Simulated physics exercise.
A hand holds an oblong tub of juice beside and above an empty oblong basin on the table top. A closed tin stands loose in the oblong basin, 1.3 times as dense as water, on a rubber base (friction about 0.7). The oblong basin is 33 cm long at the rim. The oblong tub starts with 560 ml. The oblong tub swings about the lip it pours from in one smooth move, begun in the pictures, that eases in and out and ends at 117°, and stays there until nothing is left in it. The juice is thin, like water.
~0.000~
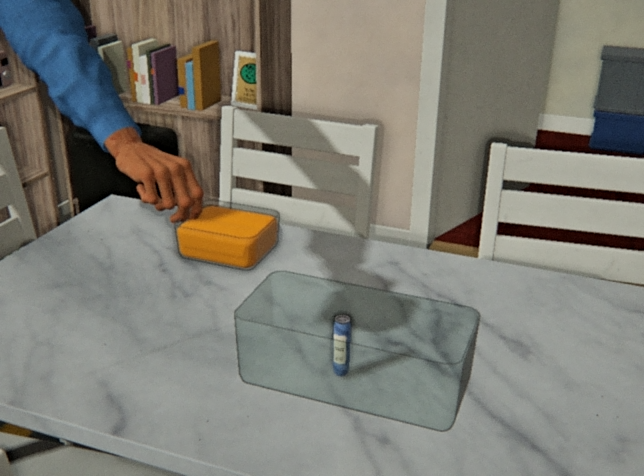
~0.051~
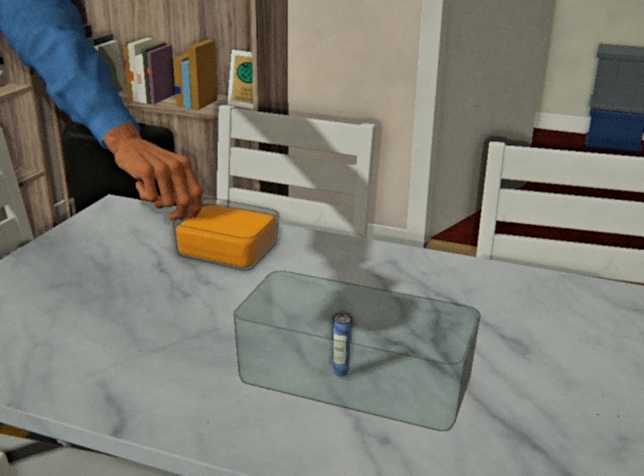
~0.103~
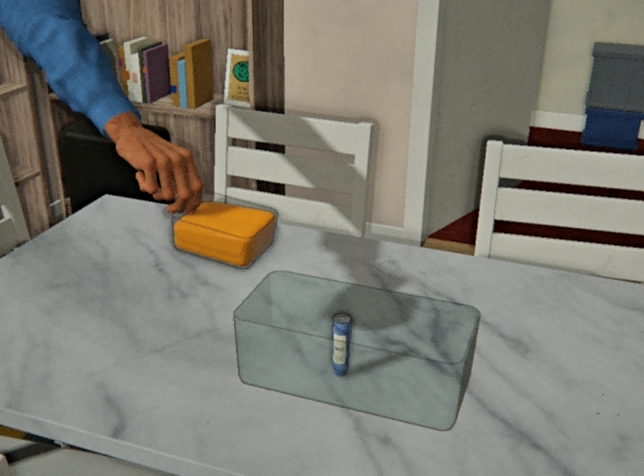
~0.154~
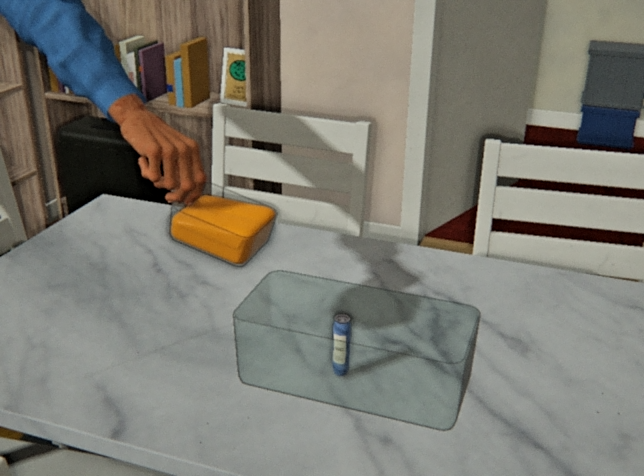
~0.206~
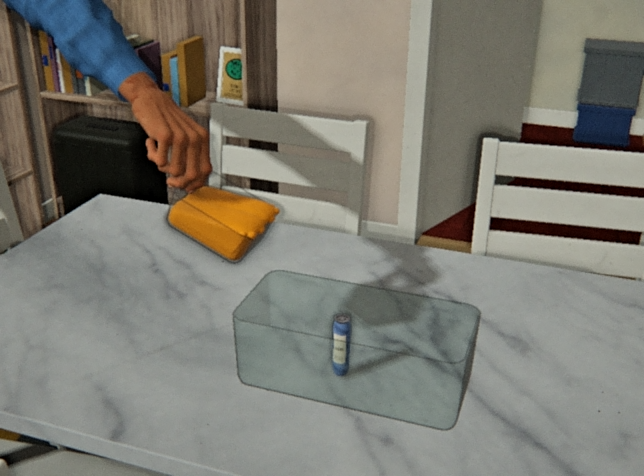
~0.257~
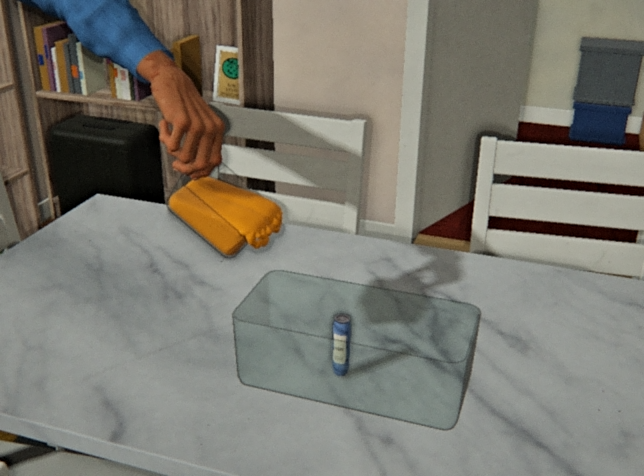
The video shows a blue-sleeved hand smoothly tilting a tub of orange juice rightward on a marble-patterned table, the juice shifting and bulging over its right lip, while a small blue cylinder stands still inside a clear oblong basin.
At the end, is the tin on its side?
The tin goes over.
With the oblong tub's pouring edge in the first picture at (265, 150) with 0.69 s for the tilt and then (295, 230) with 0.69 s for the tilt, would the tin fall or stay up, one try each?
First it remains upright; then it remains upright.
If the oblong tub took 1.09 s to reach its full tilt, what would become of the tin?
The tin topples.
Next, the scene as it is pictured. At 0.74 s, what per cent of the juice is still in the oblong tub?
Some 0 per cent.
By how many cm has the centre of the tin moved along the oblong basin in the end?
About 6.5 cm.
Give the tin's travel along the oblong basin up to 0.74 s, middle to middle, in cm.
Some 6 cm.
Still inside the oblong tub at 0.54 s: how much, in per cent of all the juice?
About 10 per cent.
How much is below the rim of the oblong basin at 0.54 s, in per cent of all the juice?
About 32 per cent.
After 0.54 s the tilt is 103° and 10 per cent is still to pour; the tin stands where it began.
After 0.74 s the tilt is 117° and 0 per cent is still to pour; the tin lies on its side.
After 0.96 s the tilt is 117° and 0 per cent is still to pour; the tin lies on its side.
After 1.19 s the tilt is 117° and 0 per cent is still to pour; the tin lies on its side.
In the end the tin lies on its side.
